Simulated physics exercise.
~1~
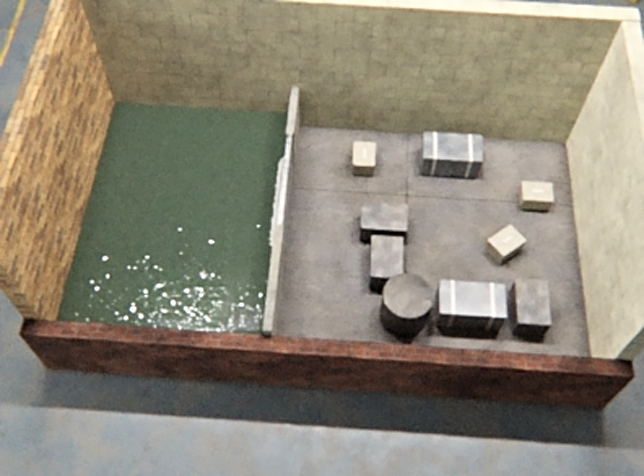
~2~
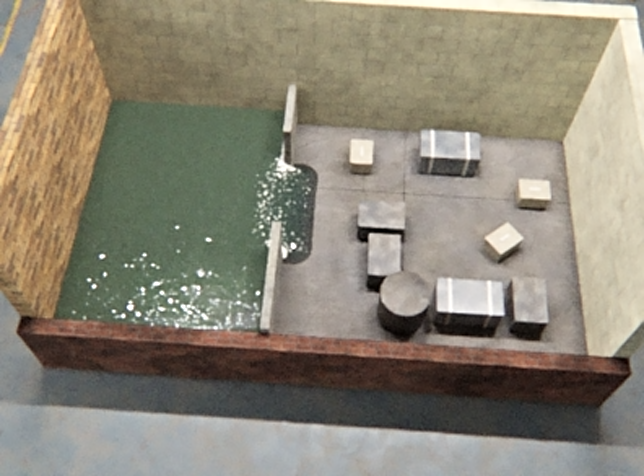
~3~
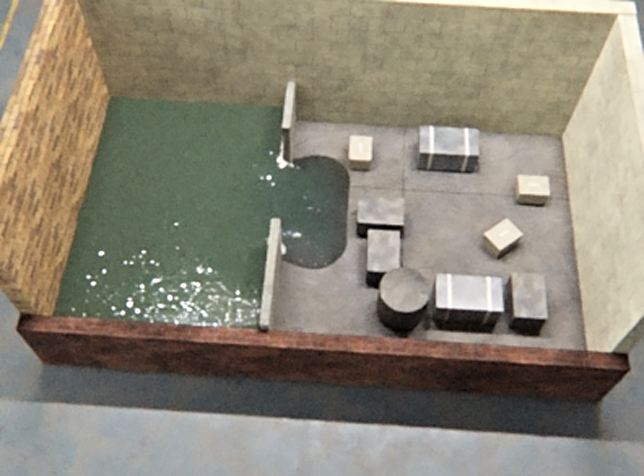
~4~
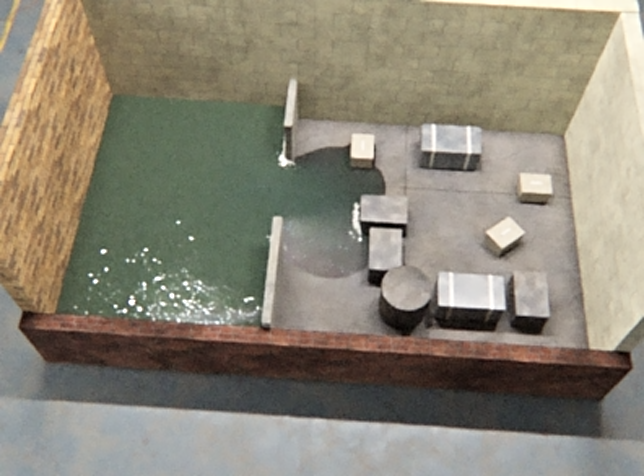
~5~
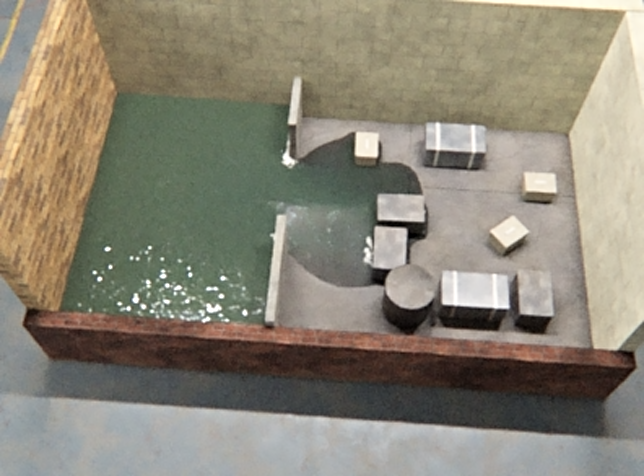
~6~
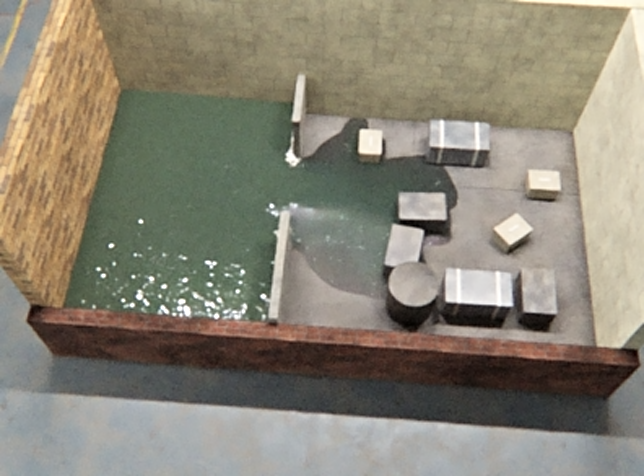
Green water pouring through a gap in a partition, spreading across a grey floor and nudging two dark crates to the right.
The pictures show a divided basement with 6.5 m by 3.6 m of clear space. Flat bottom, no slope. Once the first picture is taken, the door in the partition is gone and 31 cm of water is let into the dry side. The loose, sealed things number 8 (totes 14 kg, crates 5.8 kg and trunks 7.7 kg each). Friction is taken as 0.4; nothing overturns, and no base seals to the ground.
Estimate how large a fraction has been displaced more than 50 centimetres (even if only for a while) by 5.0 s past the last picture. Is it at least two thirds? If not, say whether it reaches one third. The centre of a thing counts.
My guess is the top third of the scale.
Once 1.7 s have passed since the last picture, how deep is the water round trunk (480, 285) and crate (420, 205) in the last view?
I'd estimate 2 cm for the first and 8 cm for the second.
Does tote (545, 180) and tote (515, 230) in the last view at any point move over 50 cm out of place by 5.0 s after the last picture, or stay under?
The first one falls shy and the second one tops the mark.
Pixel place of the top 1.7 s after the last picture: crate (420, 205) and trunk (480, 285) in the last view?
They should sit about (533, 184) and (492, 325) in the last view.
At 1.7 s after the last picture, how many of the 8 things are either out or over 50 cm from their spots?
By then the count is 4.
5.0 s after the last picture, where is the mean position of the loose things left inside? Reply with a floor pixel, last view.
I'd say about (517, 252) in the last view.
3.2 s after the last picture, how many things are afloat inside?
Count at that moment: 8.
Then, 0.4 s after the last picture 2 of 8 are over 50 cm from their spots; 0 afloat.
Then, 1.7 s after the last picture 4 of 8 are over 50 cm from their spots; 3 afloat.
Then, 3.2 s after the last picture 7 of 8 are over 50 cm from their spots; 8 afloat.
Then, 5.0 s after the last picture 7 of 8 are over 50 cm from their spots, and 7 have been at some point; 8 afloat.
